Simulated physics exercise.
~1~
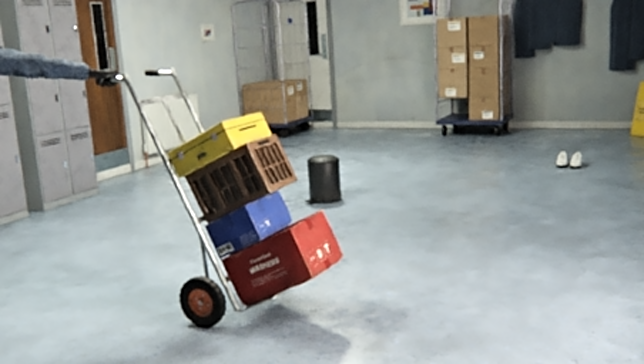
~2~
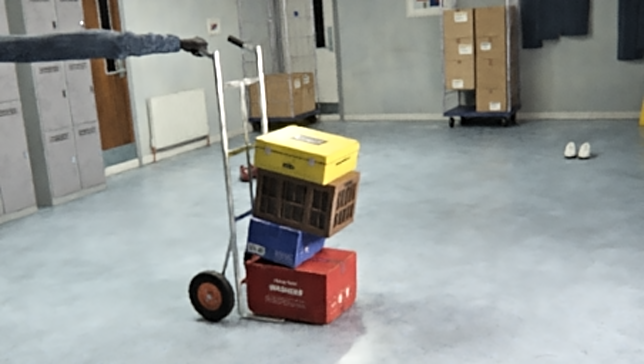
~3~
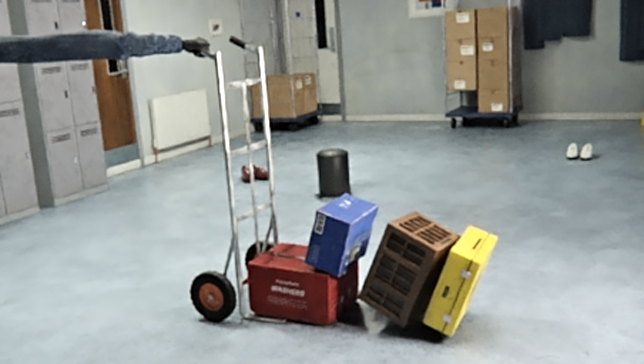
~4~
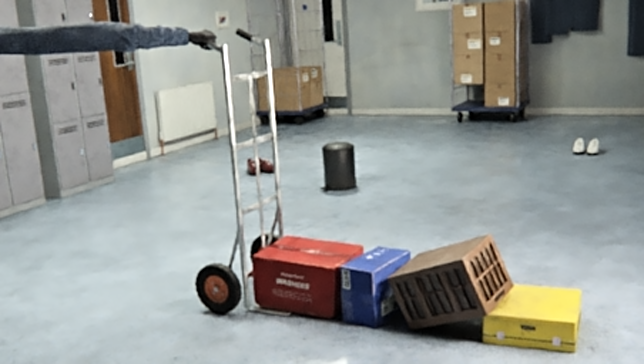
A leaning stack of a red box, blue parcel, brown crate and yellow toolbox toppled off a hand truck as an arm tipped it upright, the top three spilling to the right across the floor while the red box stayed against the truck.
